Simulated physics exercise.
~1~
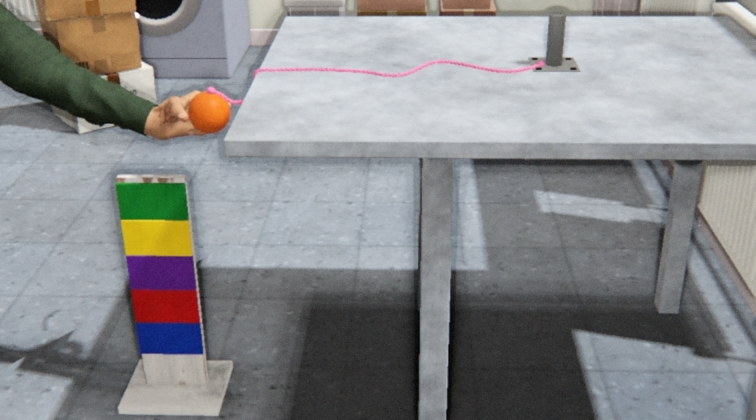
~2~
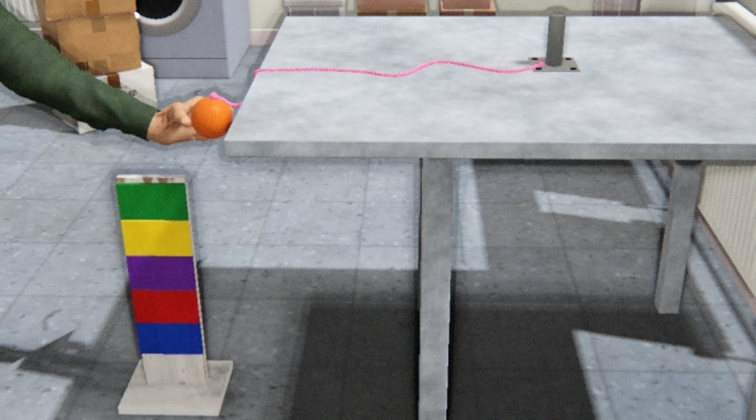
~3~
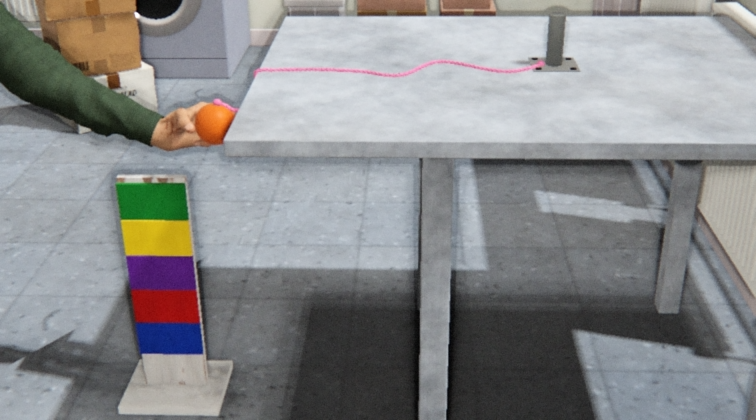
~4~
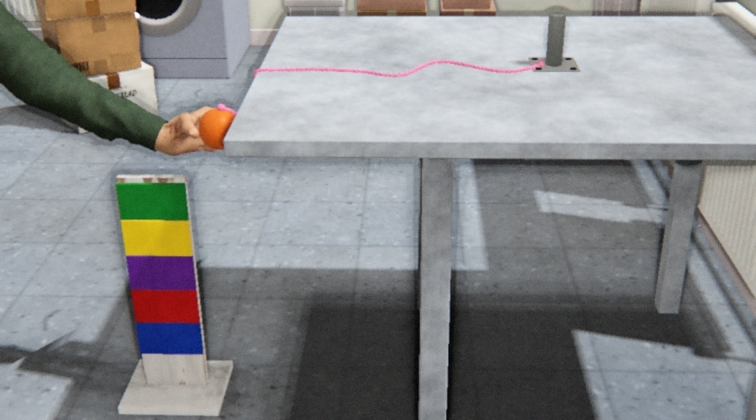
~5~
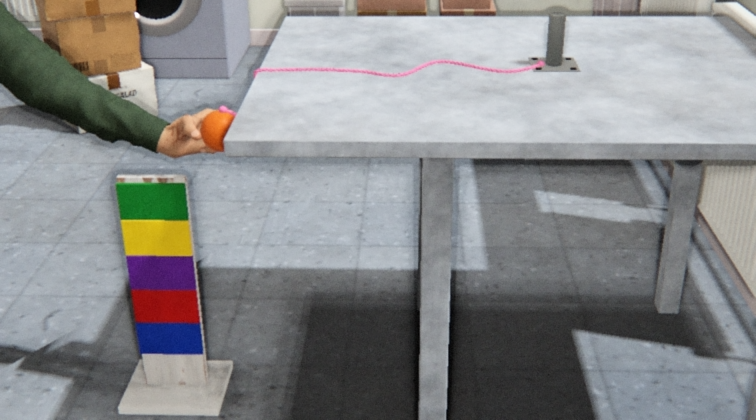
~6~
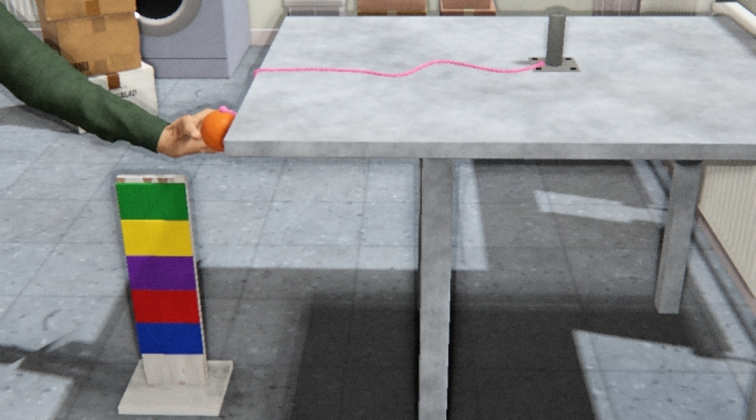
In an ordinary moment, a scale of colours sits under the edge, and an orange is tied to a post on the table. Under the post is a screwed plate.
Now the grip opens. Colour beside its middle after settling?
Green.
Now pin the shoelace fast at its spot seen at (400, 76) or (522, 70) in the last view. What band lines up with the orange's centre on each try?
In order: None, it hangs higher; green.
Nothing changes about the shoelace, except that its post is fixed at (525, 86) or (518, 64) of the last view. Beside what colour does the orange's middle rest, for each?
Result 1: Yellow. Result 2: Yellow.
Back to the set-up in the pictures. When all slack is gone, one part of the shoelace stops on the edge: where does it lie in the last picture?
About (297, 70).
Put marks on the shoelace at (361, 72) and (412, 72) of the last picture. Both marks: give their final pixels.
Well, the first one sits at (319, 71), and the second one sits at (377, 69).
Soon after, orange near (259, 186); level with green.
After that, orange near (268, 198); level with green.
In the end, orange near (265, 201); level with green. At green.
